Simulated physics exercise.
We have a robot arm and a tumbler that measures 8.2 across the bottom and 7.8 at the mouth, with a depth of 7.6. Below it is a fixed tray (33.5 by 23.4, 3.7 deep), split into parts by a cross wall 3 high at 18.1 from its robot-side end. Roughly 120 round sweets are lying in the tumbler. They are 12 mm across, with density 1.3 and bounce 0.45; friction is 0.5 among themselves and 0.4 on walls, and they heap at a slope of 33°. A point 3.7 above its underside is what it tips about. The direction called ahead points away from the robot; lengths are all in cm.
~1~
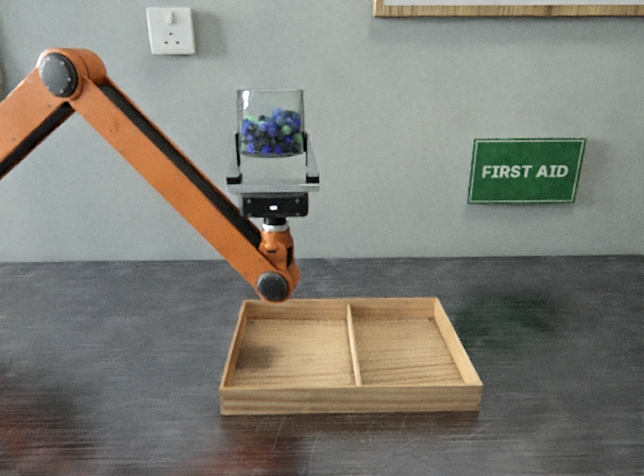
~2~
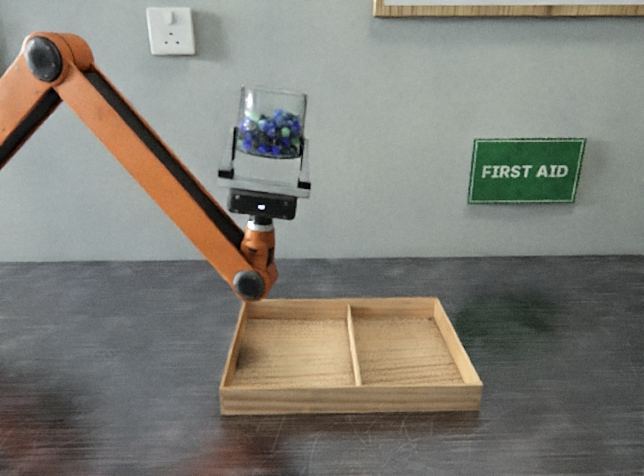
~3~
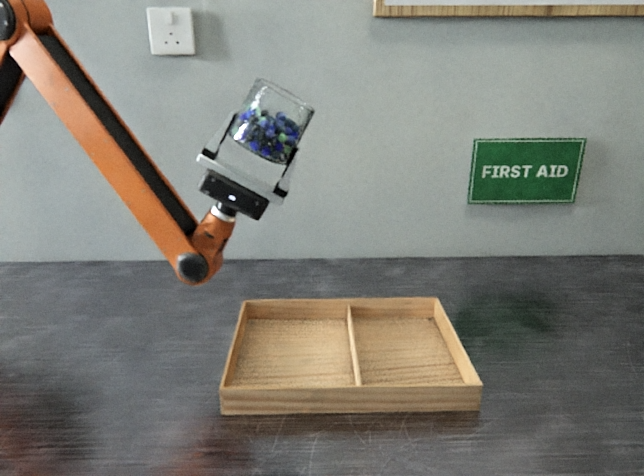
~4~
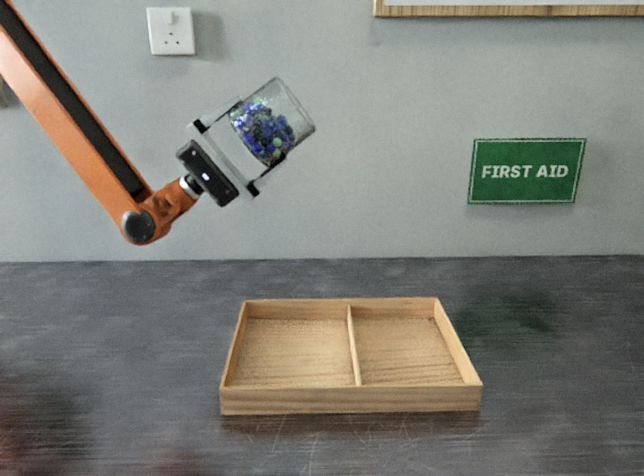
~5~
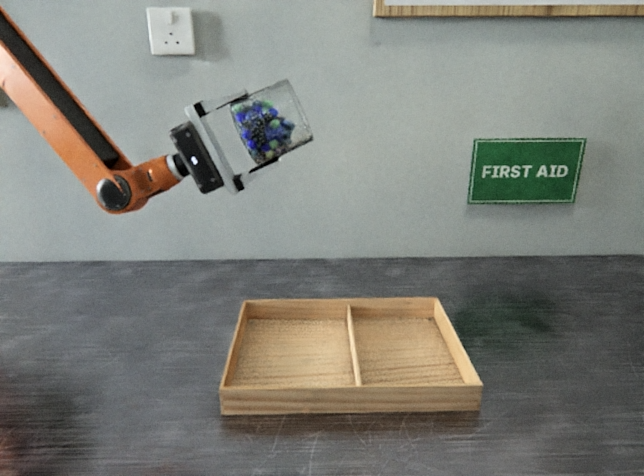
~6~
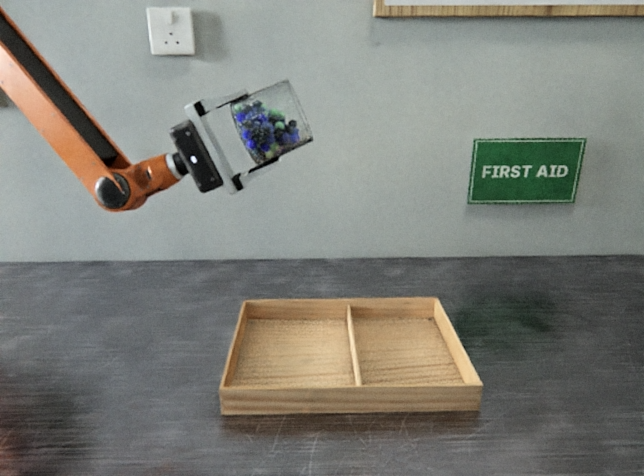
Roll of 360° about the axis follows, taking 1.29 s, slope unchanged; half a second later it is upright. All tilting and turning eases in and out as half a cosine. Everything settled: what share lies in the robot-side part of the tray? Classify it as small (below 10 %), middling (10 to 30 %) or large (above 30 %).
Classified as small.
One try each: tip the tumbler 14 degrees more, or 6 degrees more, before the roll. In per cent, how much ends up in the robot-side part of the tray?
Roughly 20 % on the first try and 5 % on the second.
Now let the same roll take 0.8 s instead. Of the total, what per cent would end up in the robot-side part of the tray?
It would come to close to 0 per cent.
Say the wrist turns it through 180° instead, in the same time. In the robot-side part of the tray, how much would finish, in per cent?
Then about 0 percent.
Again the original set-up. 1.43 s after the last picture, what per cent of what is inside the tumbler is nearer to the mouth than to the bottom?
Roughly 30 %.
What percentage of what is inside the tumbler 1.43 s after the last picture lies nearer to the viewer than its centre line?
35 in a hundred, more or less.
Then, 0.72 s later, tipped 67°, highest piece 39 above the table; 118 in the tumbler, 1 in flight or on a rim.
Then, 1.43 s later, tipped 55°, highest piece 37 above the table; 112 in the tumbler, 4 in the robot-side part, 2 in the far-side part, 1 in flight or on a rim.
Then, 1.99 s later, upright, highest piece 39 above the table; 112 in the tumbler, 4 in the robot-side part, 3 in the far-side part.
Then, 2.69 s later, upright, highest piece 39 above the table; 112 in the tumbler, 4 in the robot-side part, 3 in the far-side part.
At rest, 112 in the tumbler, 4 in the robot-side part, 3 in the far-side part. That is 3 % in the robot-side part of the tray.
